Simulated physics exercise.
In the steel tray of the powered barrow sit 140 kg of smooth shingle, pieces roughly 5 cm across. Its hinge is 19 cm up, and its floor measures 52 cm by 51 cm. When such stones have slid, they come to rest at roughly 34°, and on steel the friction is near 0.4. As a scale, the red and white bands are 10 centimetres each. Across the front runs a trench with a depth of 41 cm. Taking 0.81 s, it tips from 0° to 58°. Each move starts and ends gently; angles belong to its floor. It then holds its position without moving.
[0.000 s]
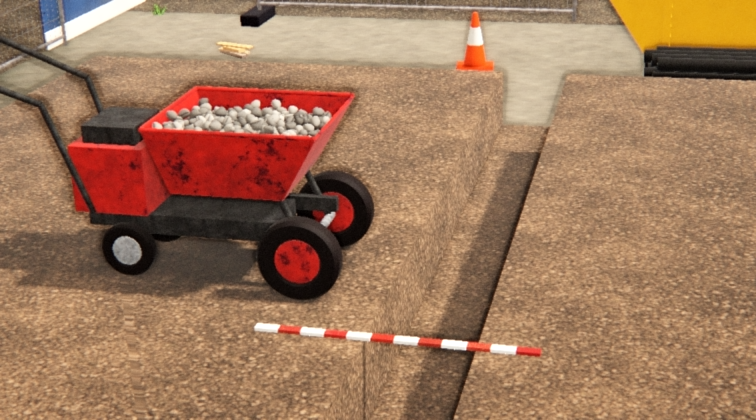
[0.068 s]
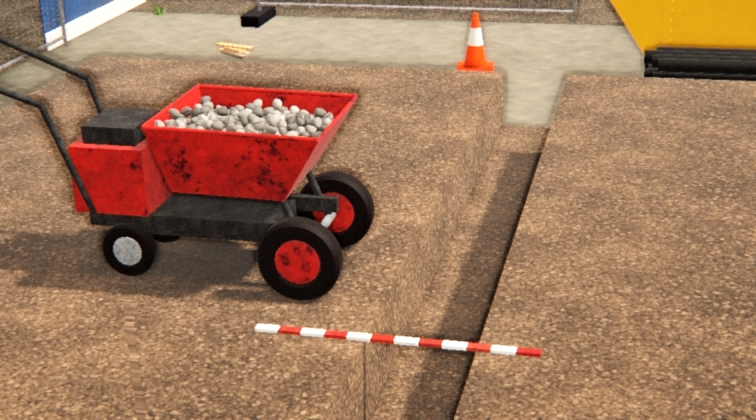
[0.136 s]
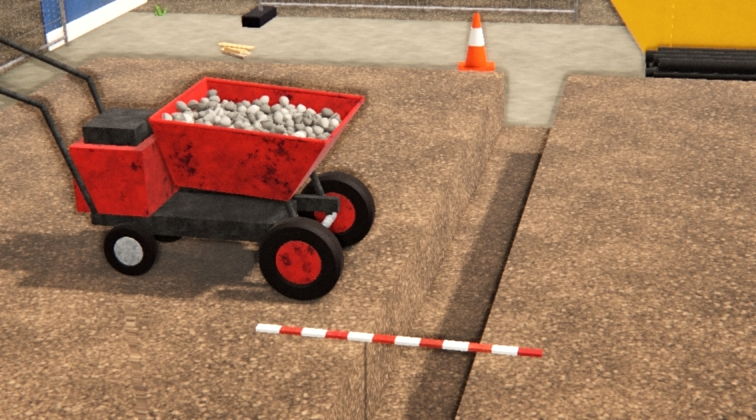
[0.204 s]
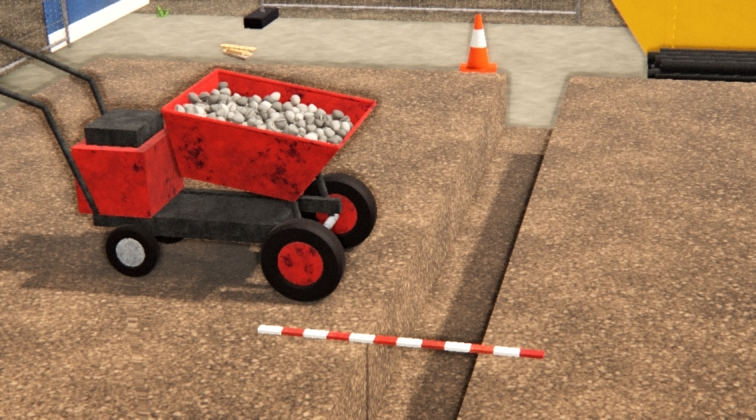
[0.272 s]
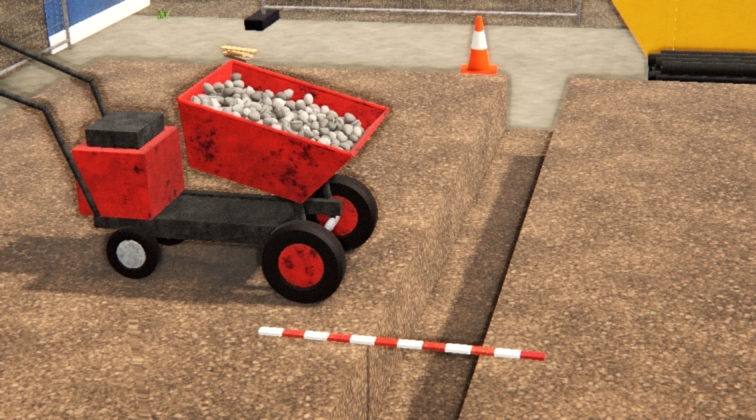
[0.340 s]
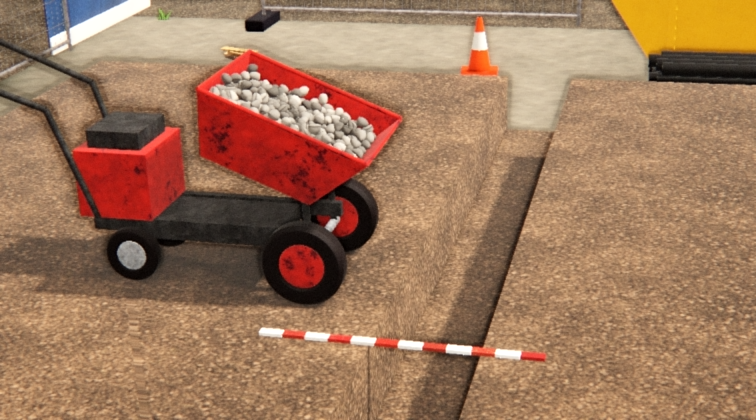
The red tray of a powered barrow, loaded with smooth grey and white stones, tilts gradually forward to the right, its rear rising off the black chassis, while the wheels stay still beside a trench crossed by a red-and-white striped pole.
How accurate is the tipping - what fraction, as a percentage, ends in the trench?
Close to 35 in every hundred.
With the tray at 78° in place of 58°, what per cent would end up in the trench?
With that change, near 55 per cent.
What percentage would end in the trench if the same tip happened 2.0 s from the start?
Close to 50 per cent then.
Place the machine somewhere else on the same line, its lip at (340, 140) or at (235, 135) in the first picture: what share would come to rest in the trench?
That gives roughly 20 per cent and roughly 50 per cent.
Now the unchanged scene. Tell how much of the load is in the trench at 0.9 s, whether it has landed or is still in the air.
I'd say near 15 per cent at that time.
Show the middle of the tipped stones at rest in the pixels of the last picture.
Somewhere near pixel (492, 356).
After 0.6 s the floor is at 49°; 100 % in the tray; the foremost stones are at (408, 184).
After 0.9 s the floor is at 58°; 86 % in the tray, 14 % in the trench; the foremost stones are at (501, 283).
After 1.3 s the floor is at 58°; 54 % in the tray, 22 % in the trench, 23 % past the trench; the foremost stones are at (625, 306).
After 3.2 s the floor is at 58°; 40 % in the tray, 35 % in the trench, 25 % past the trench; the foremost stones are past the picture's edge.
